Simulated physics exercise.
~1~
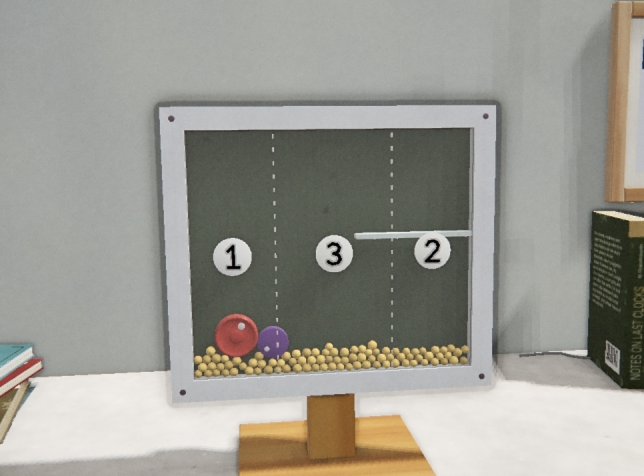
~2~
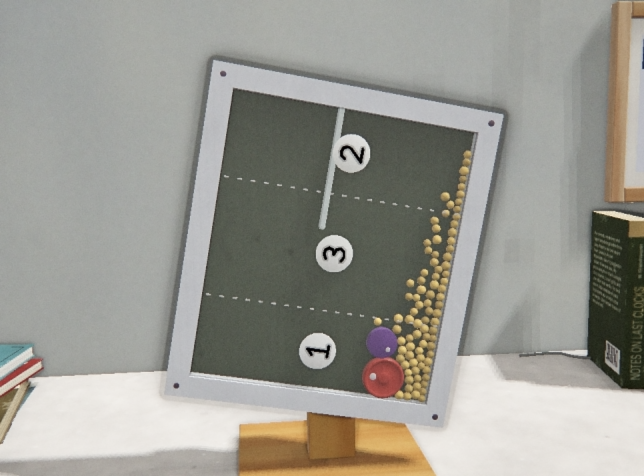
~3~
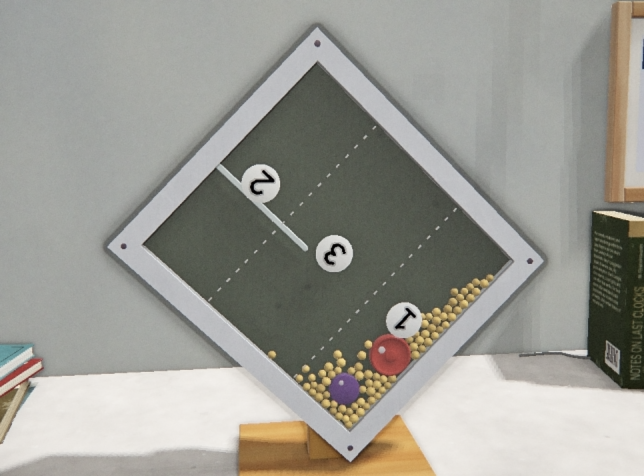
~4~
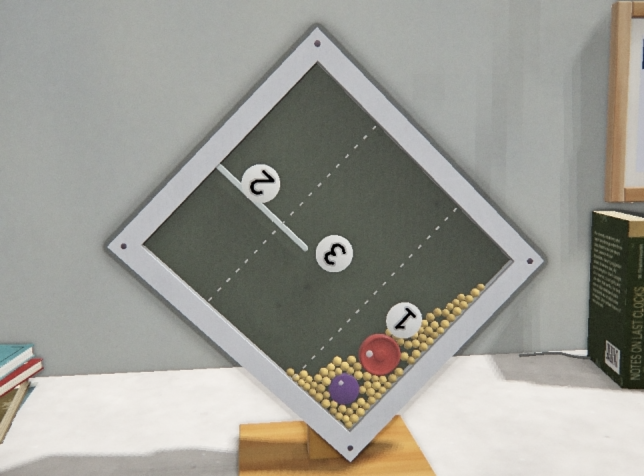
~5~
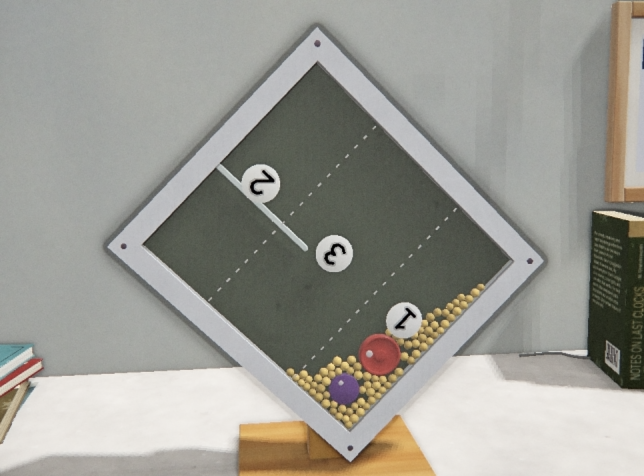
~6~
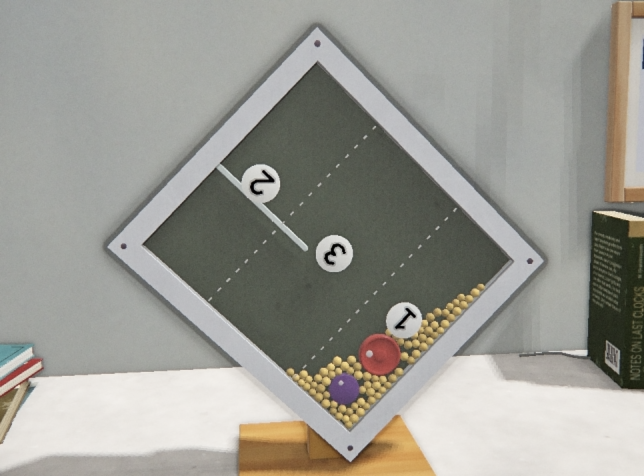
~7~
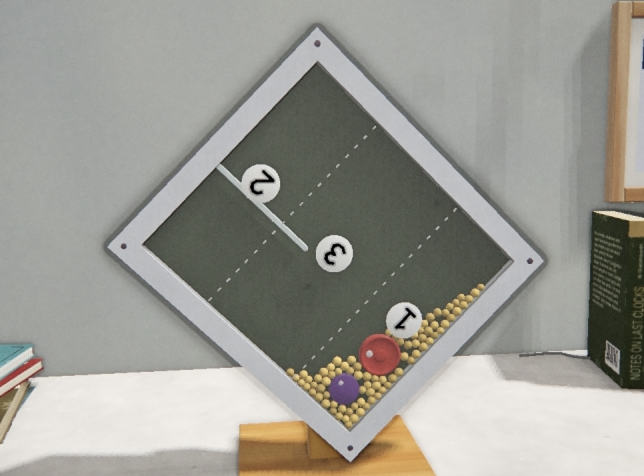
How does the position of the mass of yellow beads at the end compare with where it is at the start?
At the start the beads lie in a shallow layer across the bottom of the upright box, while at the end they are heaped around its lowest corner and up the lower right side, so the mass sits further to the right at about the same height.
